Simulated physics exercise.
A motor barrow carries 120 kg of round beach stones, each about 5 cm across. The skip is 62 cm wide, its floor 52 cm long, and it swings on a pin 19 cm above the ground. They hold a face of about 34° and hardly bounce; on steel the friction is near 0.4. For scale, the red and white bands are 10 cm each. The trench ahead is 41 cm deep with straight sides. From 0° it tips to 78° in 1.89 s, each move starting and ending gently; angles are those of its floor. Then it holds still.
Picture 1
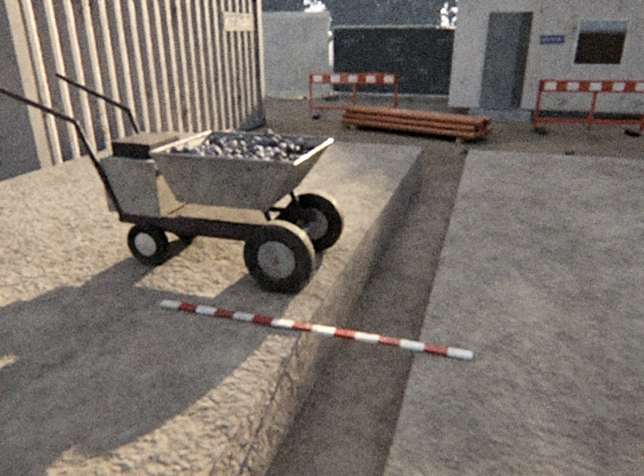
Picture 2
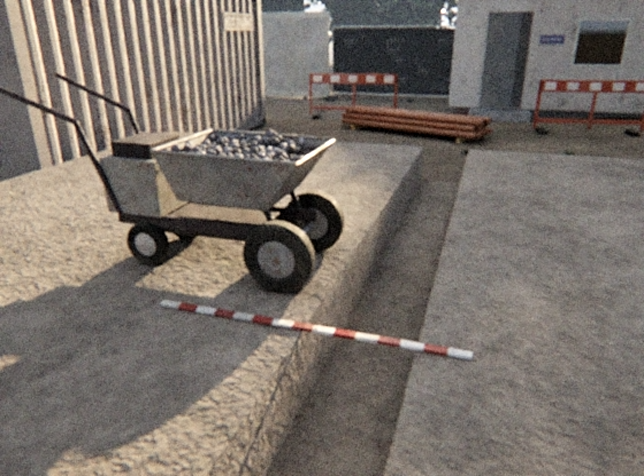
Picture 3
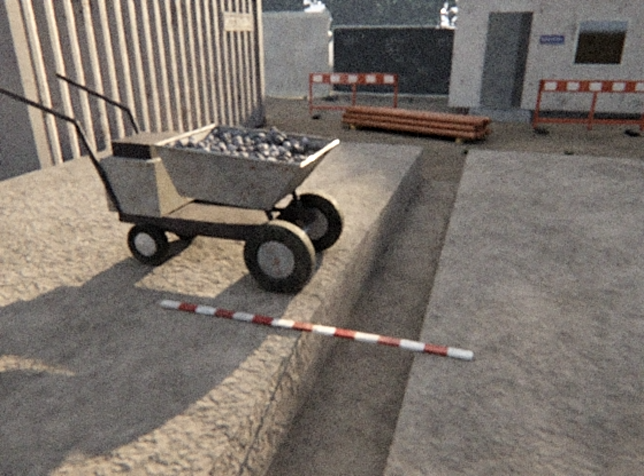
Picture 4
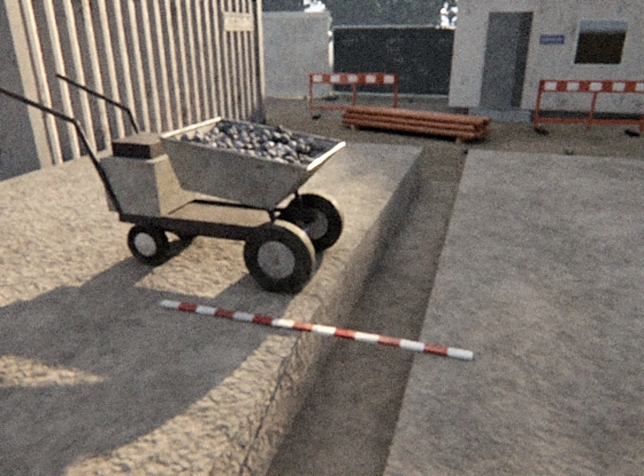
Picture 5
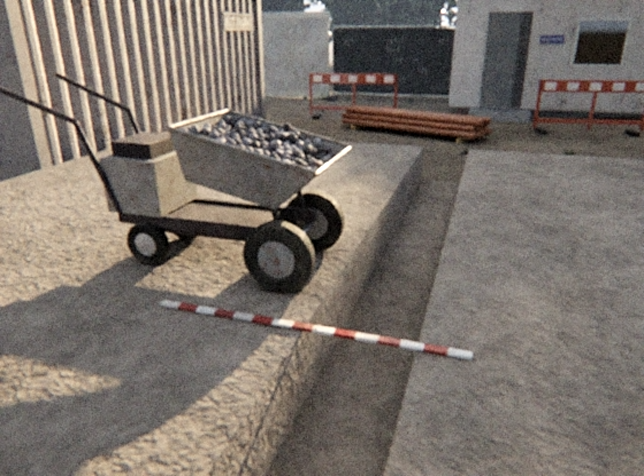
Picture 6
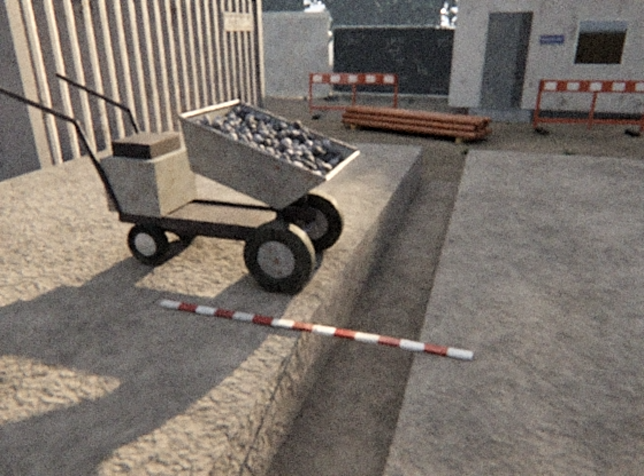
At first, a motor barrow loaded with round stones stands on a pale slab beside a straight-sided trench, its skip level and a red and white banded pole lying across the gap. Then the skip's left end rises, gently at first, until it slopes down to the right, the stones still inside.
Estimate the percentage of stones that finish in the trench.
About 69 per cent.
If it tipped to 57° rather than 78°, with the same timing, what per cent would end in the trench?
In that case some 65 per cent.
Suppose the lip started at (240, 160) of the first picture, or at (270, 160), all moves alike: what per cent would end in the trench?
About 100 and 100 per cent.
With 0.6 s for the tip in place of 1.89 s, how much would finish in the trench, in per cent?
Then about 40 per cent.
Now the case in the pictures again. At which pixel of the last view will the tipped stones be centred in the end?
Around (413, 336).
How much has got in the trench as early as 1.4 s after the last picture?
Some 55 per cent.
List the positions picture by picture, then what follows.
In the first frame, lip at (295, 164), floor tilted 0°, highest stones at (255, 141).
In the second frame, the skip is at 1°, its lip at (296, 164); the top of the load is at (252, 140).
In the third frame, the skip is at 3°, its lip at (301, 166); the top of the load is at (250, 136).
In the fourth frame, the skip is at 7°, its lip at (308, 169); the top of the load is at (240, 130).
In the fifth frame, lip at (316, 173), floor tilted 13°, highest stones at (232, 124).
In the sixth frame, lip at (326, 179), floor tilted 19°, highest stones at (239, 117).
Then, 0.8 s after the last picture the floor is at 66°, 90 % in the skip, 10 % in the trench; the foremost stones are at (423, 298).
Then, 1.4 s after the last picture the floor is at 78°, 18 % in the skip, 54 % in the trench, 28 % past the trench; the foremost stones are at (554, 293).
Then, 1.7 s after the last picture the floor is at 78°, 2 % in the skip, 66 % in the trench, 31 % past the trench; the foremost stones are at (606, 293).
Then, 3.7 s after the last picture the floor is at 78°, 0 % in the skip, 69 % in the trench, 31 % past the trench; the foremost stones are at (620, 294).
